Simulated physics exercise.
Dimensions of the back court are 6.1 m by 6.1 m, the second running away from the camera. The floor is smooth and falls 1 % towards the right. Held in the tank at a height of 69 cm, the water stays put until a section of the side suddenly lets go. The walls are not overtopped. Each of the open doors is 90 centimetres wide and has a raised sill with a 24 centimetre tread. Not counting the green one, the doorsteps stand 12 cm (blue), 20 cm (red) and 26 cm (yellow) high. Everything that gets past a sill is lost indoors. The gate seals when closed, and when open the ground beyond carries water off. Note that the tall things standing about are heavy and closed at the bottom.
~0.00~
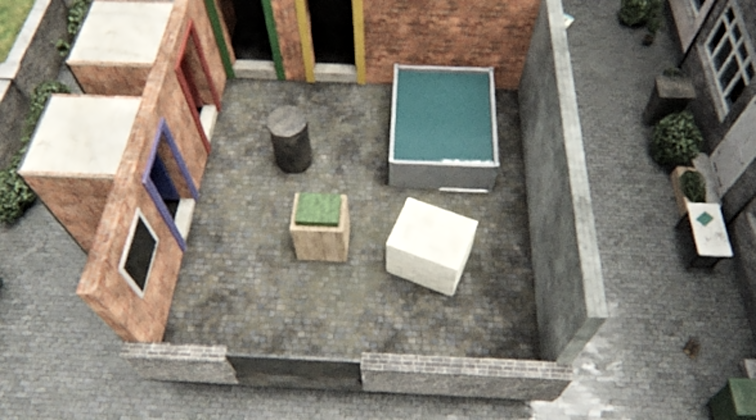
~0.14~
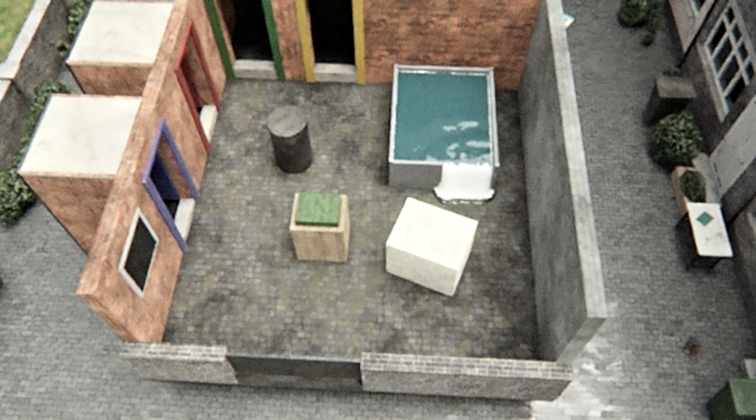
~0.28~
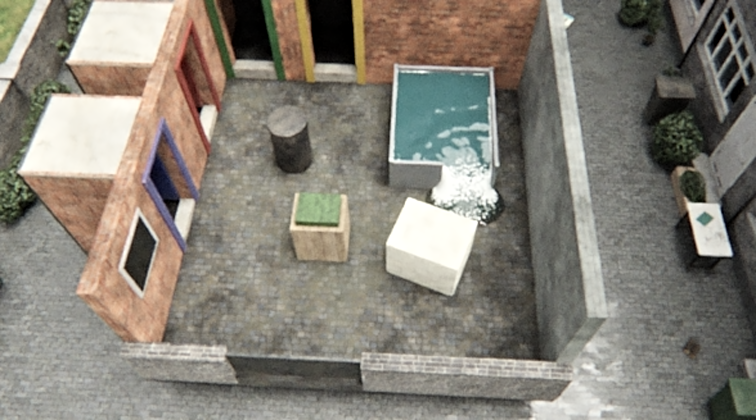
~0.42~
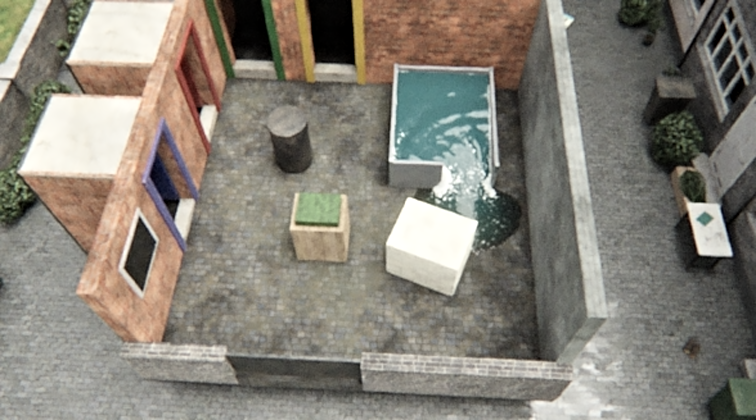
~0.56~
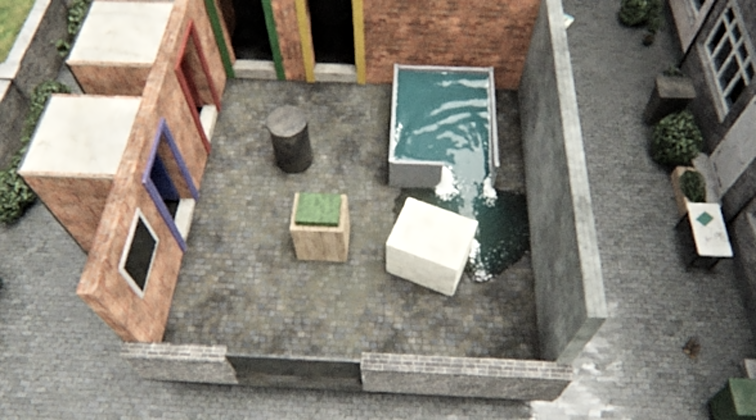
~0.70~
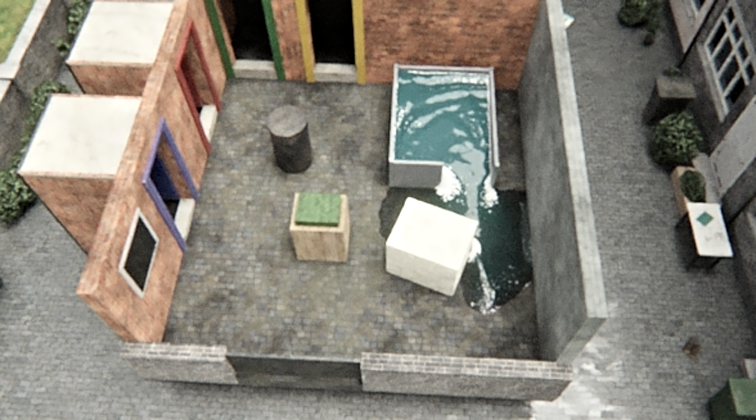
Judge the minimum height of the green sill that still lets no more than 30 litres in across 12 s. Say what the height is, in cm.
My estimate is 7.5 cm.
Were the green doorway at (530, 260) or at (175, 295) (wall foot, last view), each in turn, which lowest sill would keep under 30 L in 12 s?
Around 27 and 11.5 cm respectively.
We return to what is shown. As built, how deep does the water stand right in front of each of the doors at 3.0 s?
Lab note, cm: Blue 0; green 0; red 0; yellow 0.
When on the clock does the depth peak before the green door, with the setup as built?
Crest at t of about 10.0 s.
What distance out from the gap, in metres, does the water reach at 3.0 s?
Roughly 5.0 metres.
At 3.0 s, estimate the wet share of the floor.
50 %.
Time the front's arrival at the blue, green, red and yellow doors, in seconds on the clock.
Arrives: Blue 4.0 s / green 4.5 s / red 4.0 s / yellow 4.0 s.
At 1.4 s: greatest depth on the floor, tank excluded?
I'd estimate roughly 46 cm.
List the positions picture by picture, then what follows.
In the first frame, still water, 69 cm deep, in the tank at (443, 116); the green door at (248, 42) is dry.
In the second frame, the front is at a hidden place, 0.3 m from the gap at (466, 180); 0.2 m2 of floor is wet, 69 cm left at the back.
In the third frame, the gap is at (466, 181), the front 0.7 m out at a hidden place; the back of the tank holds 69 cm.
In the fourth frame, the gap is at (466, 182), the front 1.3 m out at a hidden place; the back of the tank holds 69 cm.
In the fifth frame, the gap is at (466, 181), the front 1.8 m out at (476, 276); the back of the tank holds 69 cm.
In the sixth frame, the gap is at (466, 181), the front 2.4 m out at (481, 305); the back of the tank holds 64 cm; the green door at (248, 42), 5.0 m from the gap, is still 4.2 m from the nearest water.
After 1.4 s water covers 20 % of the floor, deepest (46 cm) near (533, 379); it has not reached the green door.
After 3.0 s water covers 50 % of the floor, deepest (36 cm) near (510, 378); it has not reached the green door.
After 12.0 s water covers 95 % of the floor, deepest (14 cm) near (388, 109); 11 cm at the green door, 0 litres in over its 27 cm sill.
At the green door as built, the water arrived by 4.6 s and peaked near 13 cm at 10.2 s.
With a sill of 7 cm, 38 litres would have come in within the 12 s; with 9.5 cm, 9 litres. So under 30 litres takes about 7.5 cm.
